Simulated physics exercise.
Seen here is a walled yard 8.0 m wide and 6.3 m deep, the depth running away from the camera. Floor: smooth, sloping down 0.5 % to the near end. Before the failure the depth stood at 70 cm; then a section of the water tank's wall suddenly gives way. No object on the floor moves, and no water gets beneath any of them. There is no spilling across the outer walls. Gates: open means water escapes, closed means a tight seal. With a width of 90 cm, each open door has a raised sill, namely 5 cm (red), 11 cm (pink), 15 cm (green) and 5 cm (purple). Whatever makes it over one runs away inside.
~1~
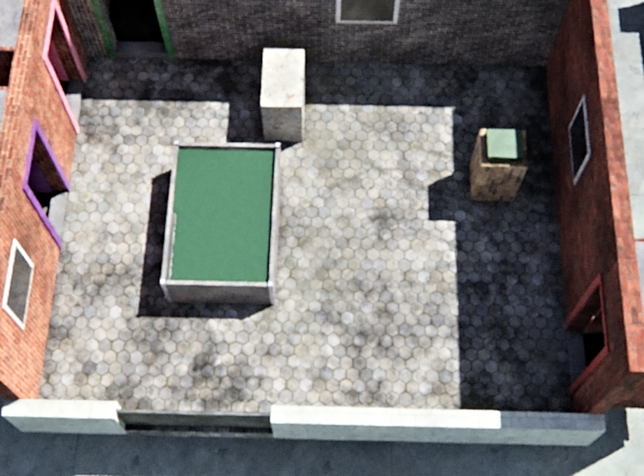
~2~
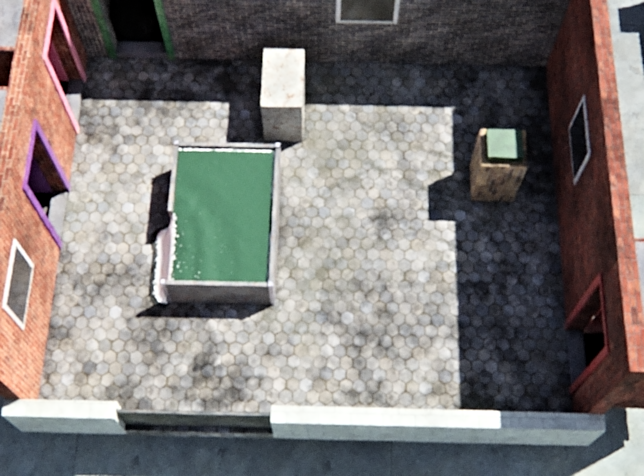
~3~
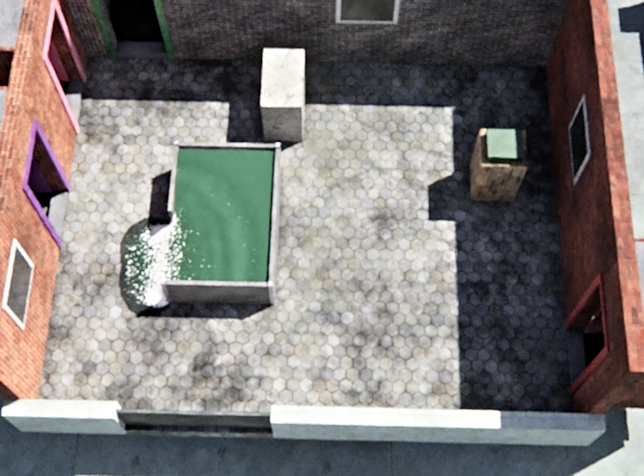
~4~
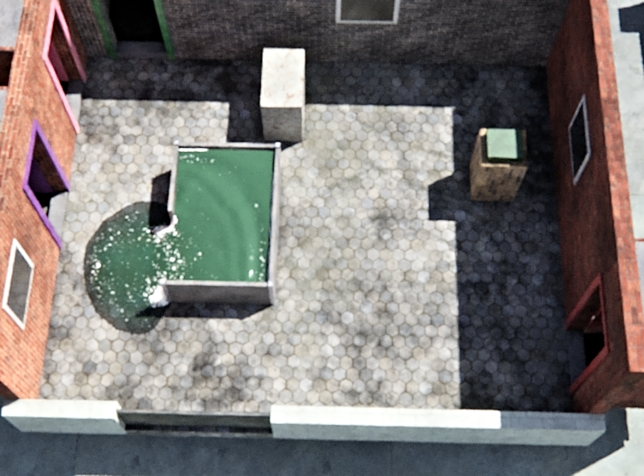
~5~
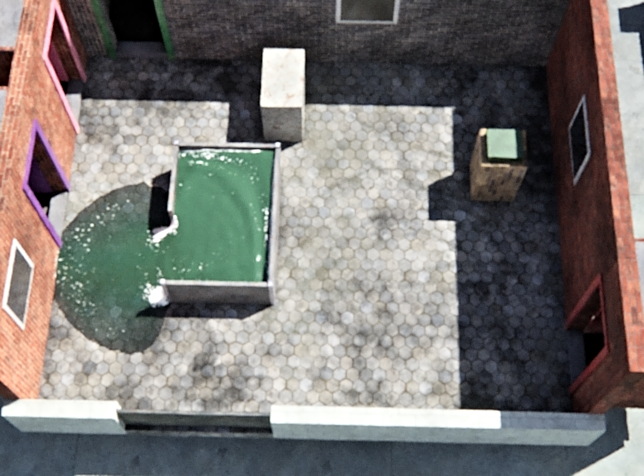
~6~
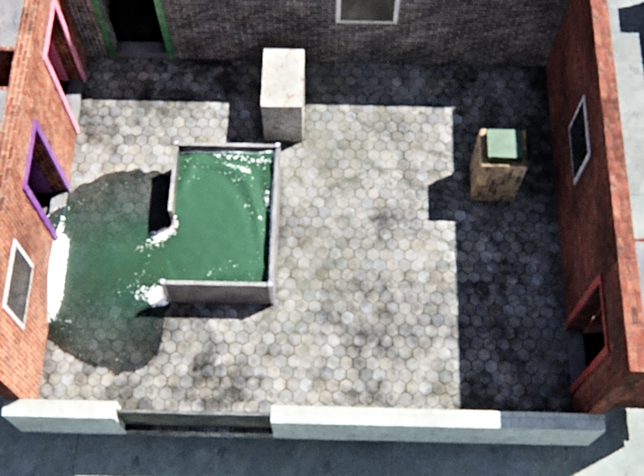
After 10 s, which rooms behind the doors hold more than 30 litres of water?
My prediction: The red door lets in a larger amount than the limit; the pink door lets in a smaller amount than the limit; the green door lets in a smaller amount than the limit; the purple door lets in a larger amount than the limit.
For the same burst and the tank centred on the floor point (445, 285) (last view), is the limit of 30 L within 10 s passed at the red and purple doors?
Red: Within limit; purple: Too much.
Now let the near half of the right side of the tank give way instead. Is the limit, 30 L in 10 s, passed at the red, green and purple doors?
Compared with the limit, red is higher, green is lower and purple is lower.
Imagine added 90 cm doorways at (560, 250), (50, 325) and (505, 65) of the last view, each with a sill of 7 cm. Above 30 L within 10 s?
Door 1: Lower; door 2: Higher; door 3: Lower.
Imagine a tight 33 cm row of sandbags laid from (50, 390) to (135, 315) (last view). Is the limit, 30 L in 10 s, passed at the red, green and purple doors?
Then the red door is short of it, the green door short of it, the purple door over the mark.
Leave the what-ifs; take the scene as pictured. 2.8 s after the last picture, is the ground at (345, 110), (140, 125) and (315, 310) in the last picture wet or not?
In that order: Dry, under water, flooded.
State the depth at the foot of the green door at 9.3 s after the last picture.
Around 5.5 cm deep.
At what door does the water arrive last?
The red door is last.
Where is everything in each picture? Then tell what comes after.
In the first frame, the water tank at (223, 214) is whole and still, 70 cm deep.
In the second frame, the front is at (164, 230), 0.6 m from the gap at (173, 258); 0.3 m2 of floor is under water; 70 cm left at the back of the water tank.
In the third frame, water pours out at (174, 259) and has run 0.9 m, to (130, 236); typically 12 cm deep outside, 70 cm at the water tank's back.
In the fourth frame, water pours out at (174, 260) and has run 1.4 m, to (91, 249); typically 9 cm deep outside, 68 cm at the water tank's back.
In the fifth frame, the front is at (55, 287), 1.9 m from the gap at (174, 260); 3.7 m2 of floor is under water; 60 cm left at the back of the water tank.
In the sixth frame, the front is at (49, 331), 2.2 m from the gap at (174, 259); 4.7 m2 of floor is under water; 59 cm left at the back of the water tank.
Then, 0.7 s after the last picture water covers 15 % of the floor and is deepest (43 cm) near (55, 287); red door not reached, pink door not reached, green door not reached, purple door 23 cm at the sill, 67 L in.
Then, 1.5 s after the last picture water covers 20 % of the floor and is deepest (46 cm) near (37, 411); red door not reached, pink door 5 cm at the sill, 0 L in, green door not reached, purple door 21 cm at the sill, 165 L in.
Then, 2.8 s after the last picture water covers 40 % of the floor and is deepest (28 cm) near (37, 411); red door not reached, pink door 5 cm at the sill, 0 L in, green door 13 cm at the sill, 0 L in, purple door 17 cm at the sill, 271 L in.
Then, 5.3 s after the last picture water covers 70 % of the floor and is deepest (16 cm) near (37, 411); red door 10 cm at the sill, 9 L in, pink door 5 cm at the sill, 0 L in, green door 8 cm at the sill, 0 L in, purple door 11 cm at the sill, 349 L in.
Then, 9.3 s after the last picture water covers 90 % of the floor and is deepest (10 cm) near (37, 411); red door 8 cm at the sill, 62 L in, pink door 5 cm at the sill, 0 L in, green door 6 cm at the sill, 0 L in, purple door 6 cm at the sill, 378 L in.
